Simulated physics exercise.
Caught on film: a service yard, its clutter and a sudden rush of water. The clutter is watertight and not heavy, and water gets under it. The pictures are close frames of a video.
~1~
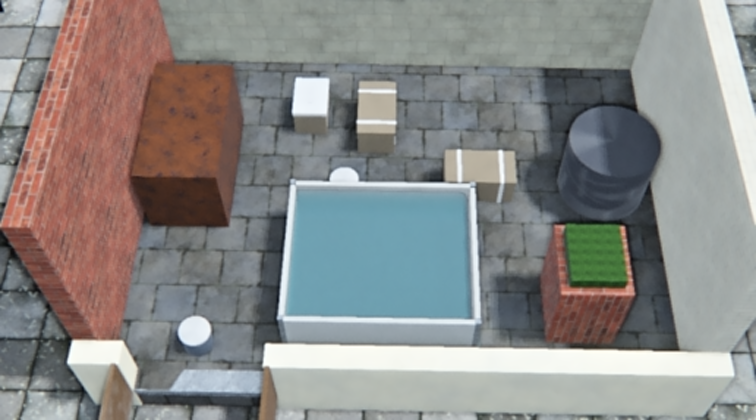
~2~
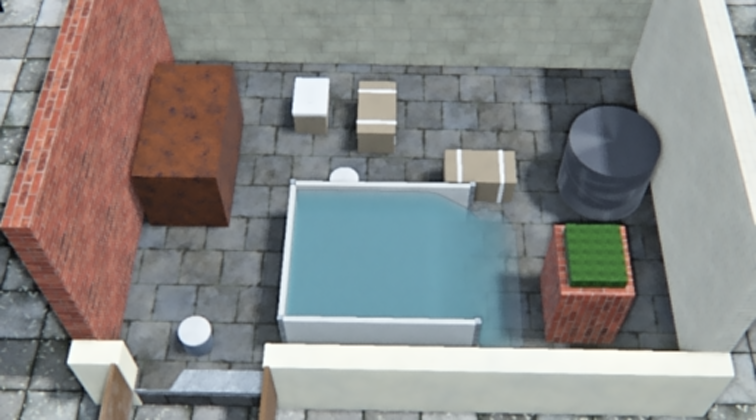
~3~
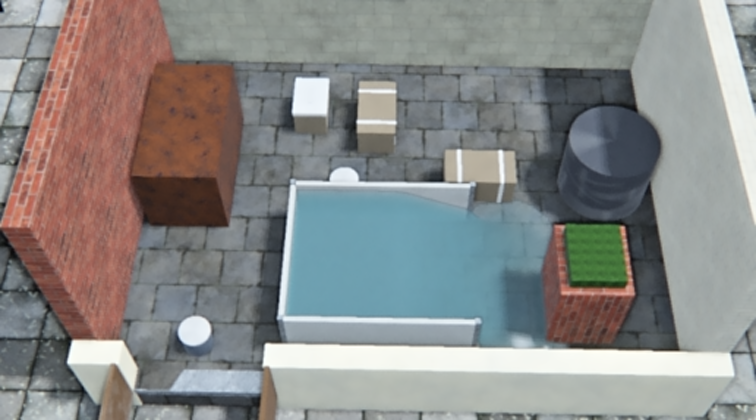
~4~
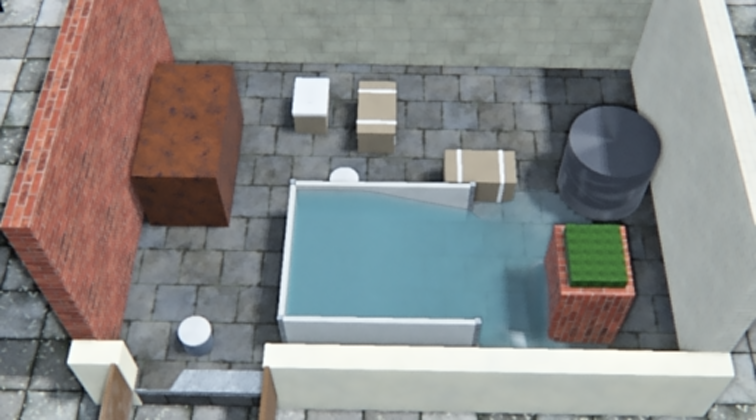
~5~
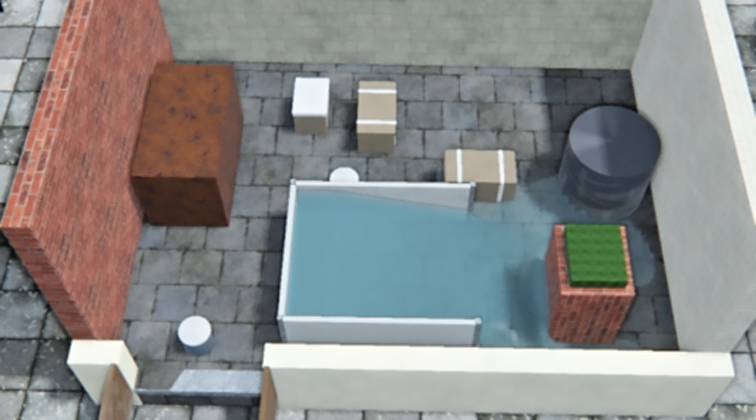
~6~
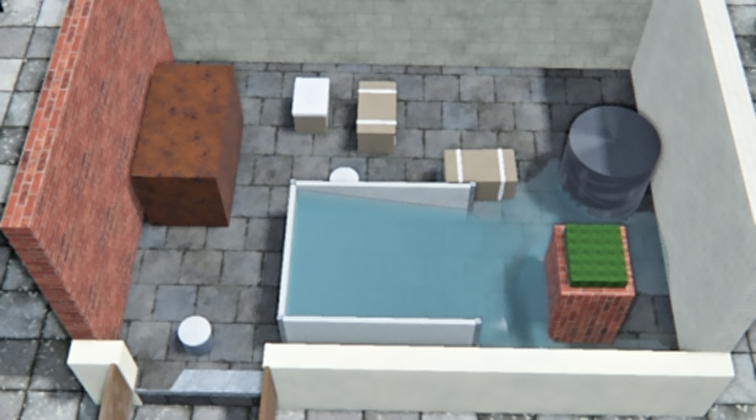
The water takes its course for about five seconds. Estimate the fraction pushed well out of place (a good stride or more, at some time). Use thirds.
Share: Under a third.
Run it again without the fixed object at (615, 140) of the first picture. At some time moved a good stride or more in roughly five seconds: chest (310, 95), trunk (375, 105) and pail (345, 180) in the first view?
In that order: Shifted that much, pushed that far, less than that.
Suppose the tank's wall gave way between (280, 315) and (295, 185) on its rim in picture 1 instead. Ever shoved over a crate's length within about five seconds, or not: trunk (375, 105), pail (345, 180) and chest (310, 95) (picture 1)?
In turn: Yes, never so far, swept aside.
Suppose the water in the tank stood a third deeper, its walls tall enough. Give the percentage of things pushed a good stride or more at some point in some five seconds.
Some 80 per cent.
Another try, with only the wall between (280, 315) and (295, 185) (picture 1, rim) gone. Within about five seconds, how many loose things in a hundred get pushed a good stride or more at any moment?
Close to 60 %.
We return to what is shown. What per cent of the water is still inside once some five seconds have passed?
Roughly 98 per cent.
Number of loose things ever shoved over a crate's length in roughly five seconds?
That makes 1.
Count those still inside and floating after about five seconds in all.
1 of them.
A moment on, 0 of 5 are well off their spots; 0 afloat.
Next, 0 of 5 are well off their spots; 0 afloat.
Later, 0 of 5 are well off their spots; 0 afloat.
In the end, 1 of 5 are well off their spots, and 1 have been at some point; 1 afloat.
